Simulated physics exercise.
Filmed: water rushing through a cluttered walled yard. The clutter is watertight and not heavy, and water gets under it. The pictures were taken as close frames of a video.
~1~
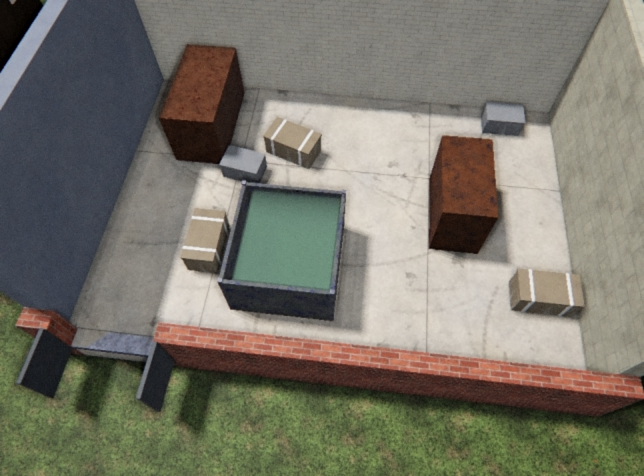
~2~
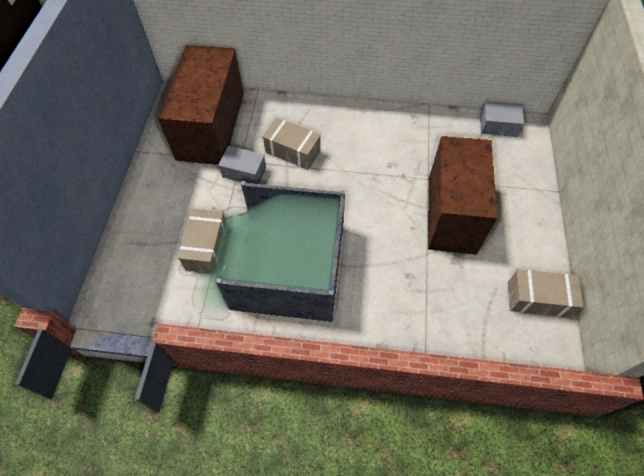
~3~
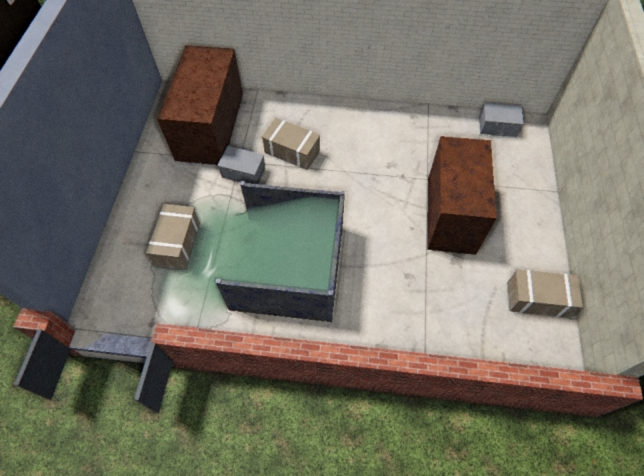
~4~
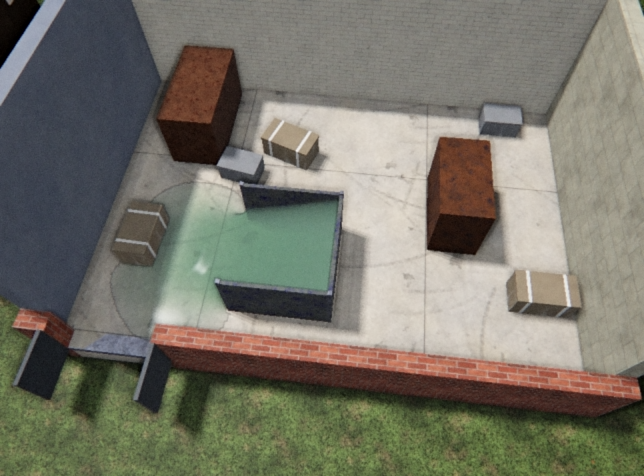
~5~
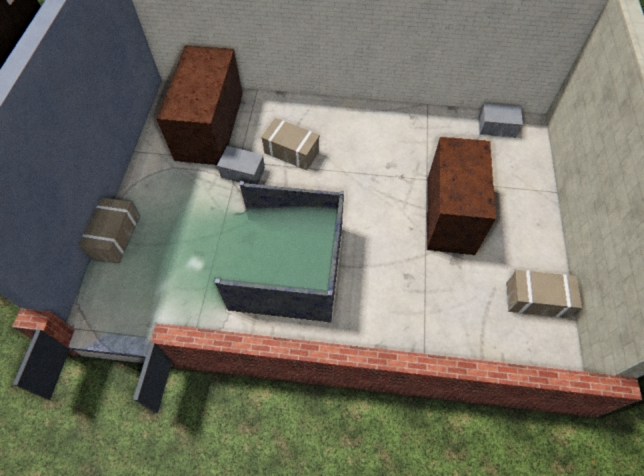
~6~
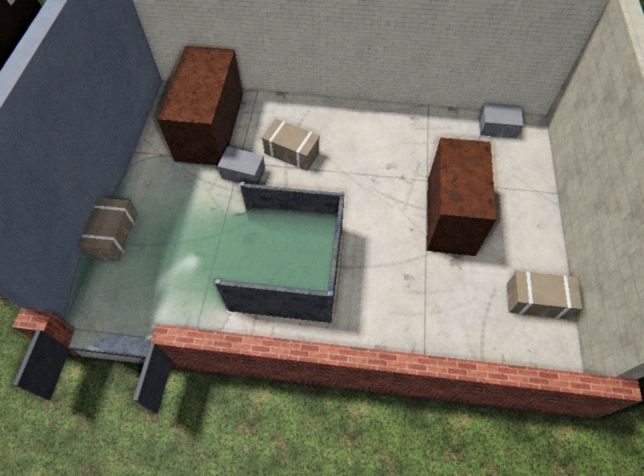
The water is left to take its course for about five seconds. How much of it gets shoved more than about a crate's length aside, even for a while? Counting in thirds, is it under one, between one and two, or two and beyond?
Mid band.
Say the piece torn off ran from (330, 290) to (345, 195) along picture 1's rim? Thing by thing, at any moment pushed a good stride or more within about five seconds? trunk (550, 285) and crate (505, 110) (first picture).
Lab note, in listed order: Got there; got there.
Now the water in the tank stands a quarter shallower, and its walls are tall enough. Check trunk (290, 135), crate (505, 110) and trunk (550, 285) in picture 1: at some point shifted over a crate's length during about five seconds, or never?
The first came up short, the next came up short, and the last came up short.
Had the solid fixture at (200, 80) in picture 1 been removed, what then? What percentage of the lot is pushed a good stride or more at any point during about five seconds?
Close to 20 percent of them.
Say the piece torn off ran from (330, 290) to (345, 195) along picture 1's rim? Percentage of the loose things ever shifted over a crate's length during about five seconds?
Around 40 in a hundred.
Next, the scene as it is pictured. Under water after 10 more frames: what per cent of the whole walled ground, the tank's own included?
I'd say around 30 in a hundred.
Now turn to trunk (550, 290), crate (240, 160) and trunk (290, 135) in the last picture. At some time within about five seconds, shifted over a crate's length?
Sequence check gives below that mark, next past that mark, finally below that mark.
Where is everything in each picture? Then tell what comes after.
A trunk at (203, 233), on the bottom; a trunk at (292, 135) rests on the ground; 0 of 5 have shifted, in the first picture.
A trunk at (201, 234), on the bottom; a trunk at (291, 135) rests on the ground; 0 of 5 have shifted, in the second picture.
A trunk at (171, 230) rests on the ground, a stride from its start; a trunk at (291, 136), on the bottom; 1 of 5 have shifted, in the third picture.
A trunk at (138, 227), on the bottom, a stride from its start; a trunk at (290, 136) rests on the ground; 1 of 5 have shifted, in the fourth picture.
A trunk at (105, 223) rests on the ground, a stride from its start; a trunk at (290, 136), on the bottom; 1 of 5 have shifted, in the fifth picture.
A trunk at (104, 223) rests on the ground, a stride from its start; a trunk at (291, 136) rests on the ground; 1 of 5 have shifted, in the sixth picture.
A moment on, 1 of 5 are well off their spots; 1 afloat.
Next, 1 of 5 are well off their spots; 1 afloat.
Later, 2 of 5 are well off their spots; 2 afloat.
In the end, 2 of 5 are well off their spots, and 2 have been at some point; 2 afloat.
